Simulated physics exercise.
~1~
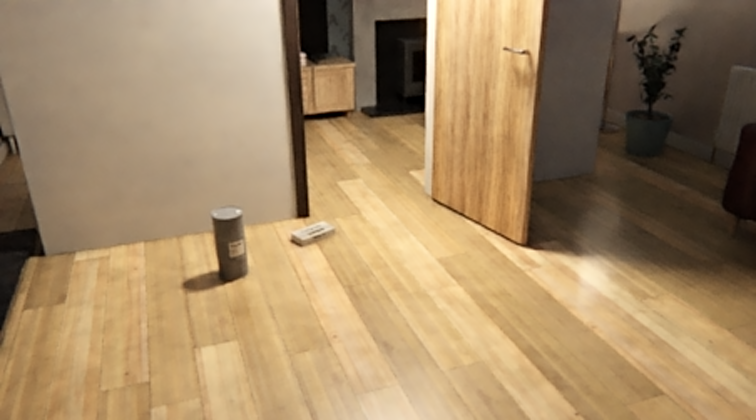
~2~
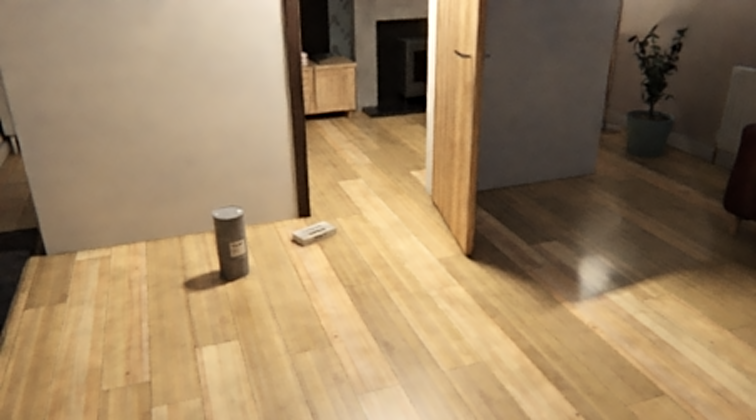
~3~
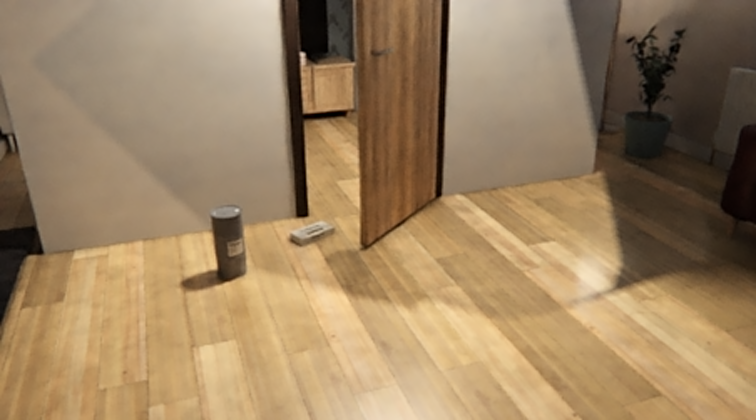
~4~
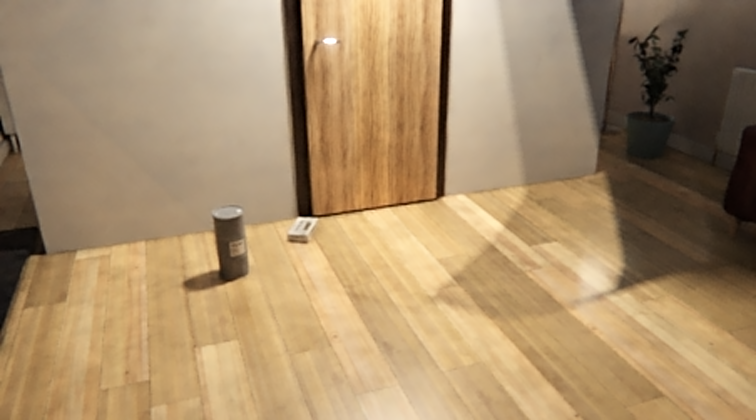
In a doorway, a wooden door swings shut, slightly shifting a small white packet nearby.
